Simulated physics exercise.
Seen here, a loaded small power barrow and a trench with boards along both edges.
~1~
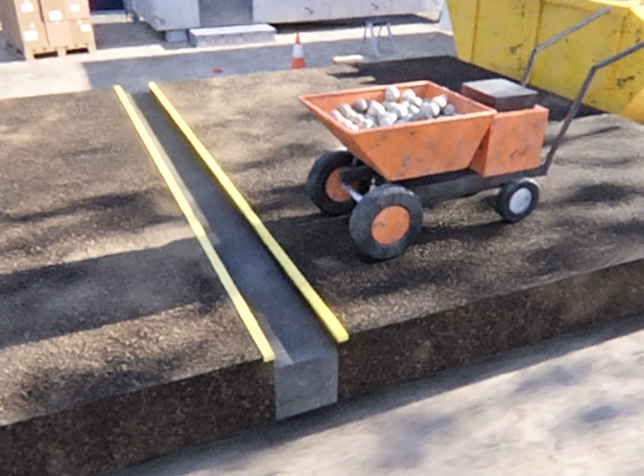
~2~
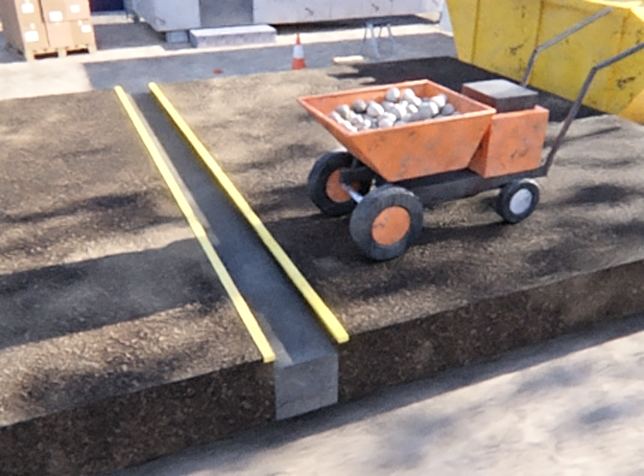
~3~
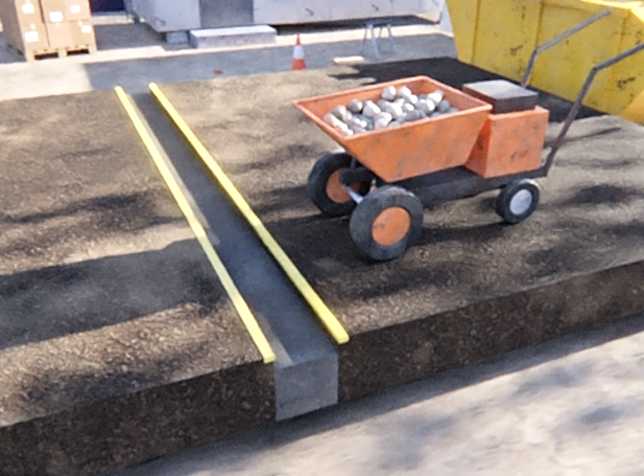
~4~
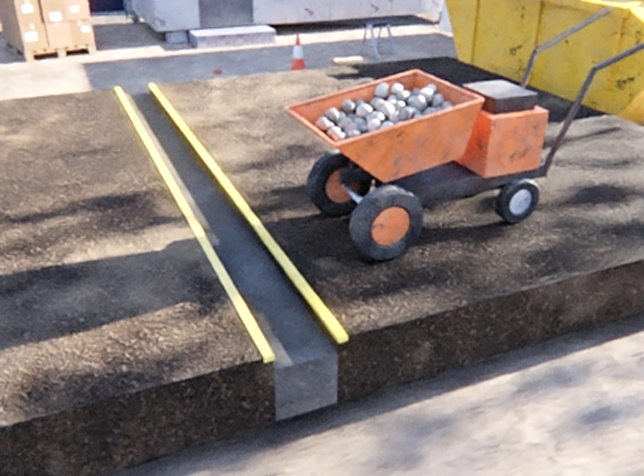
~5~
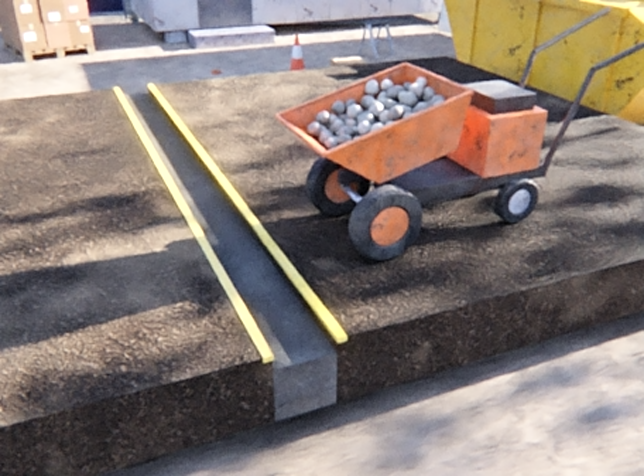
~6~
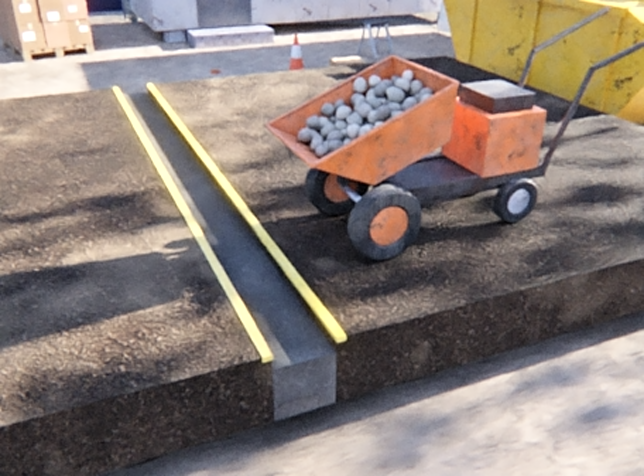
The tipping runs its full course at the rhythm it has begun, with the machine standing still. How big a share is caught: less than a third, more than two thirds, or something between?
The trench takes from one third to two thirds.
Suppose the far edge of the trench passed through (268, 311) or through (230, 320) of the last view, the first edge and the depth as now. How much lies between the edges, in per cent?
Near 30 % and 60 %.
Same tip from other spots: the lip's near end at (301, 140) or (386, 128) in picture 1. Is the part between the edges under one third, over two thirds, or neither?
First under a third, then one to two thirds.
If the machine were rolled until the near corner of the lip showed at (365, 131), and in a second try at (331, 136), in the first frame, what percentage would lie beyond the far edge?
About 10 and 40 per cent.
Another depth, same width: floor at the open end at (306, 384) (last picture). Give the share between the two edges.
Some 80 per cent.
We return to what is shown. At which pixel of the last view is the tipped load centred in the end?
Close to (235, 257).
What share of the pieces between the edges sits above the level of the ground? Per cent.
Near 50 %.
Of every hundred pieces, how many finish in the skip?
It comes to 30 per cent or so.
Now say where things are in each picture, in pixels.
In the first frame, lip of the skip (350, 134), level; top of the load (411, 113), river pebbles; first edge of the trench (315, 299); far edge (246, 315), the trench over half as wide as the skip, and shallow for its width.
In the second frame, lip of the skip (348, 136), tipped barely; top of the load (409, 112).
In the third frame, lip of the skip (343, 140), tipped barely; top of the load (406, 111).
In the fourth frame, lip of the skip (335, 146), tipped a little; top of the load (411, 112).
In the fifth frame, lip of the skip (324, 155), tipped clearly; top of the load (402, 108).
In the sixth frame, lip of the skip (313, 166), tipped clearly; top of the load (391, 104); first edge of the trench (313, 300); far edge (245, 316).
Just after the last frame, skip tipped steeply; every one in the skip.
A moment on, skip tipped right over; roughly two thirds in the skip; roughly a third in or heaped over the trench; about a tenth beyond it; just a few falling.
Further on, skip tipped right over; roughly a third in the skip; roughly half in or heaped over the trench; roughly a quarter beyond it.
When it is over, skip tipped right over; roughly a third in the skip; roughly half in or heaped over the trench; roughly a quarter beyond it.
